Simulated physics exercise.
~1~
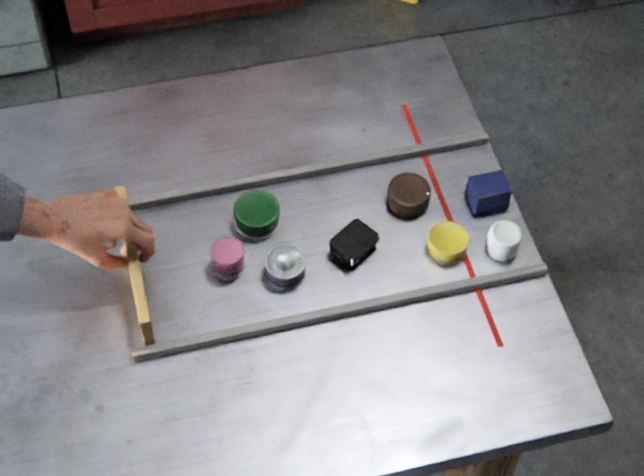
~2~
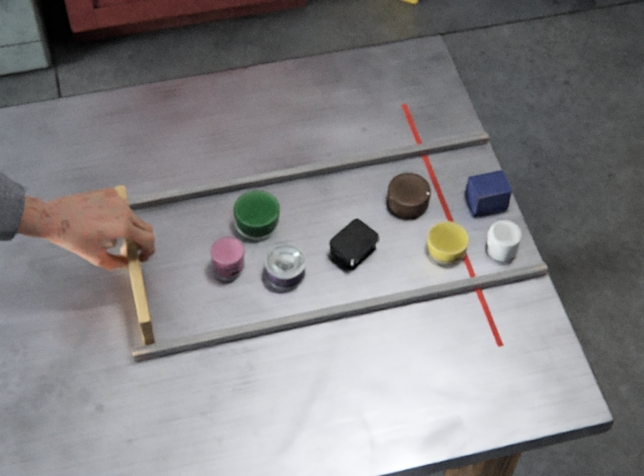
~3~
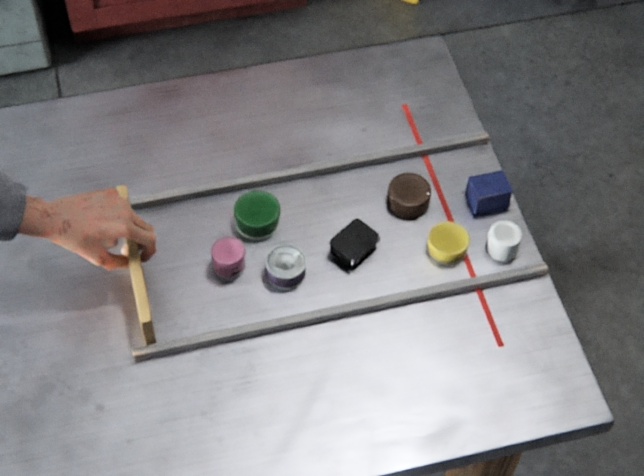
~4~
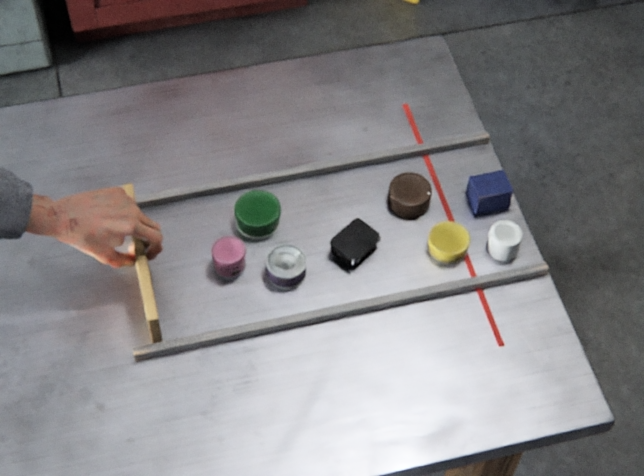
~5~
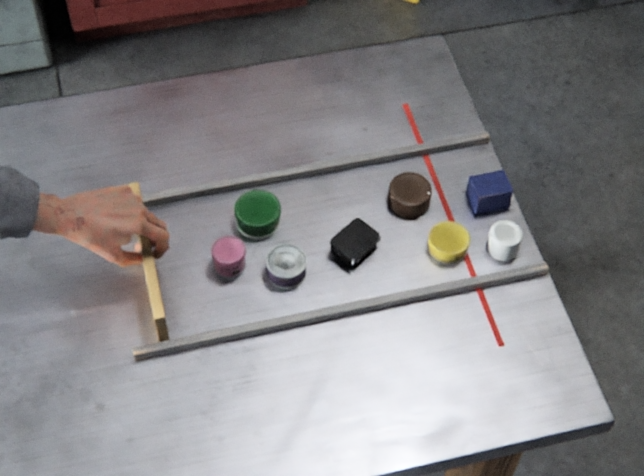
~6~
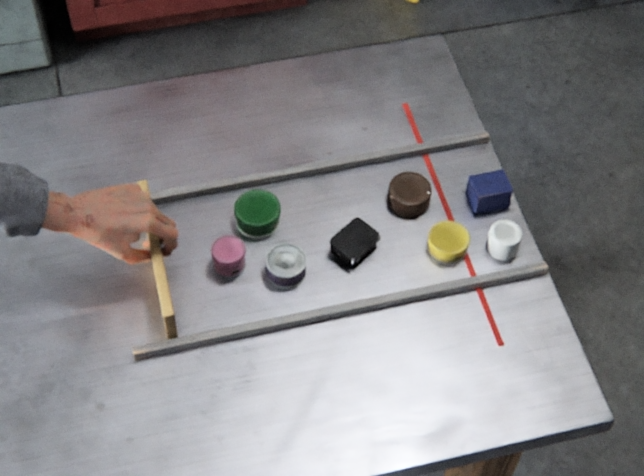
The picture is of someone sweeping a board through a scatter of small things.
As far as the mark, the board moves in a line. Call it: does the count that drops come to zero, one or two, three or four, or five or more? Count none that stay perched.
It comes to one or two.
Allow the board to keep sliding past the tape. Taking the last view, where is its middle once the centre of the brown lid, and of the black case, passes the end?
Around (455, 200), then around (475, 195).
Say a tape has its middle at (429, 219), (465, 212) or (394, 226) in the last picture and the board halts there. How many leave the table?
The counts would be 0, 3 and 0.
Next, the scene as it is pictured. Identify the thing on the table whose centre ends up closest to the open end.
That would be the brown lid.
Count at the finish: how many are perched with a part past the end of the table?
Answer: 2.
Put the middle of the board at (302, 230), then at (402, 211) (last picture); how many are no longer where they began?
That makes 4 at the first spot and 8 at the second.
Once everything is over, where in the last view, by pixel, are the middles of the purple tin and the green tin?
The purple tin comes to rest close to (483, 241), while the green tin rests close to (457, 172).
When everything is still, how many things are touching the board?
In total, 3.
A little later, none off yet; blue block at rest near (489, 192); white lid at rest near (504, 240); yellow pot at rest near (448, 242).
Next, none off yet; blue block moving near (494, 192); white lid moving near (510, 241); yellow pot shifted about its own width near (473, 246).
When it is over, the number that fall off is one or two; down, white lid and blue block.
